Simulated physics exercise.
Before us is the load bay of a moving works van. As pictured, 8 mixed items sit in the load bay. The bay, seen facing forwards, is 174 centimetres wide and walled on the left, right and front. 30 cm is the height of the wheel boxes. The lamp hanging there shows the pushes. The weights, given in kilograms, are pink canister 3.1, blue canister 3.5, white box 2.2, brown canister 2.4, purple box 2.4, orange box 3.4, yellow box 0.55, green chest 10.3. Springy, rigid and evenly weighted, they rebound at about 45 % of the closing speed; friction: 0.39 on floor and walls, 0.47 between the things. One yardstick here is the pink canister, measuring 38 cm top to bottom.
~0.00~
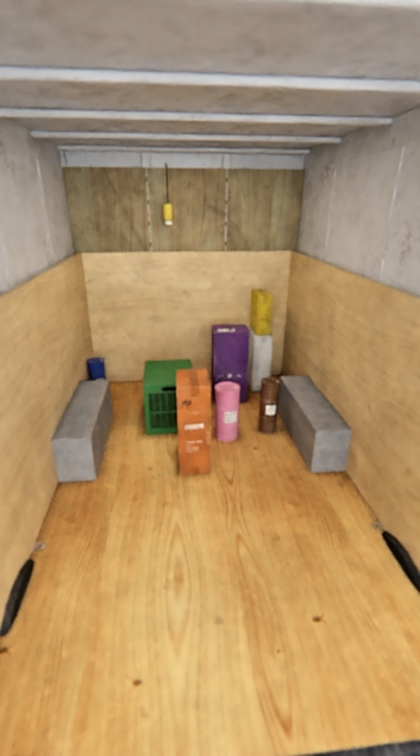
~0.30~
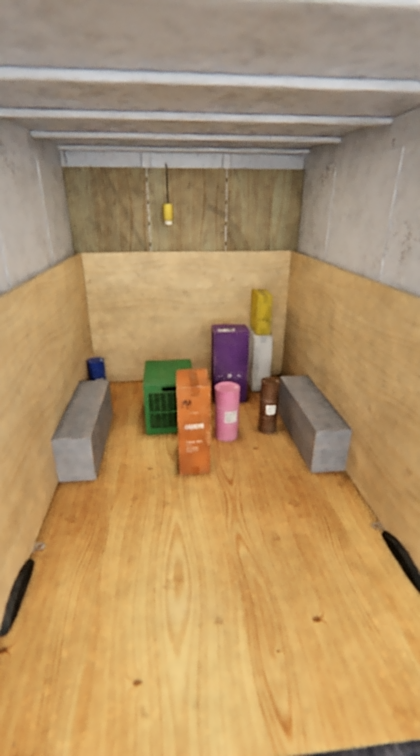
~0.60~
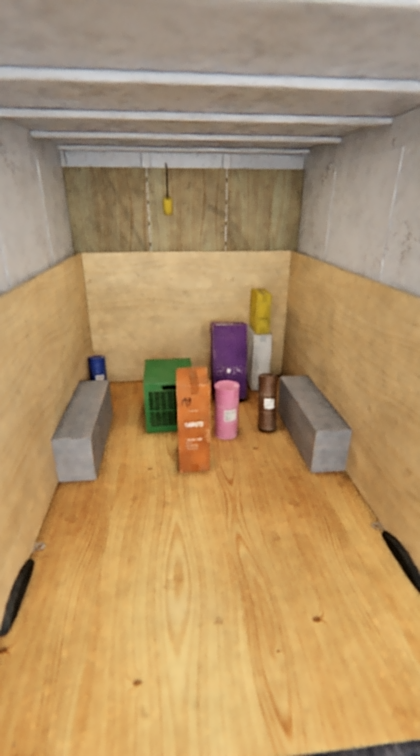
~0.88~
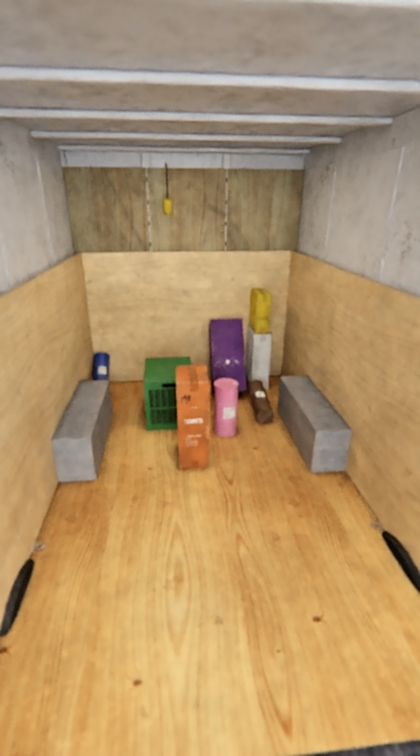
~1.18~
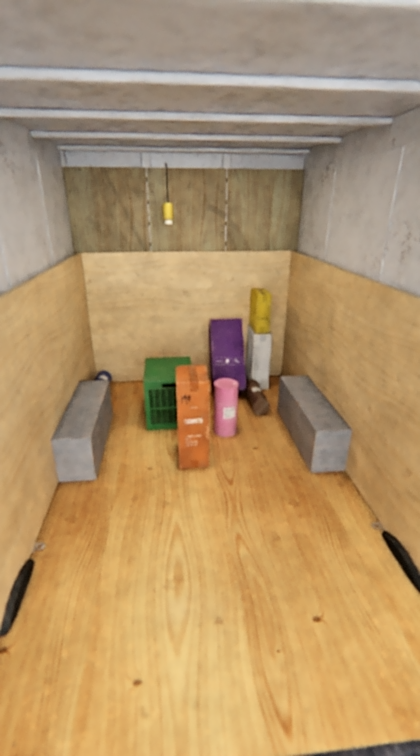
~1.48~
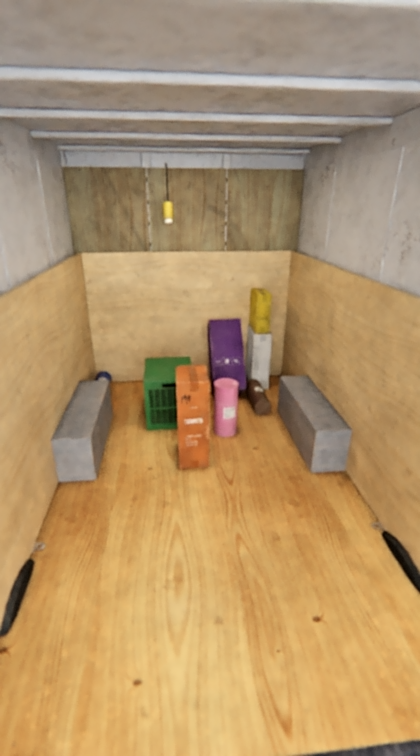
The brown canister topples over beside the leaning purple box, then the blue canister tips over.
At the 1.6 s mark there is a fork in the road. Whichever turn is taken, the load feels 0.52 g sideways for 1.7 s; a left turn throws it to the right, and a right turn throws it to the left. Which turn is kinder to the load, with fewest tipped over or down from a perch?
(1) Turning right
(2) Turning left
2.
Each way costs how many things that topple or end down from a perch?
Tally: Left 4, right 7.
Turning left. At 2.08 s, load feels 0.52 g right; blue canister on its side near (123, 385); pink canister moved 8 cm near (232, 407); brown canister on its side.
After 2.38 s, load feels 0.52 g right; blue canister on its side near (165, 384); pink canister moved 22 cm near (255, 406); brown canister on its side.
After 2.78 s, load feels 0.52 g right; blue canister on its side near (231, 379); pink canister moved 37 cm near (277, 405); brown canister on its side.
In the end (4.8 s), toppled in the load bay, blue canister, brown canister, purple box and orange box; not toppled but over 15 cm from the start, pink canister, white box, yellow box and green chest. At the end, from the last picture's camera, pink canister near (276, 405), blue canister near (250, 381).
Turning right instead, pink canister, blue canister, white box, brown canister, purple box, orange box and yellow box tipped over or down from a perch, 7 of 8 in all.
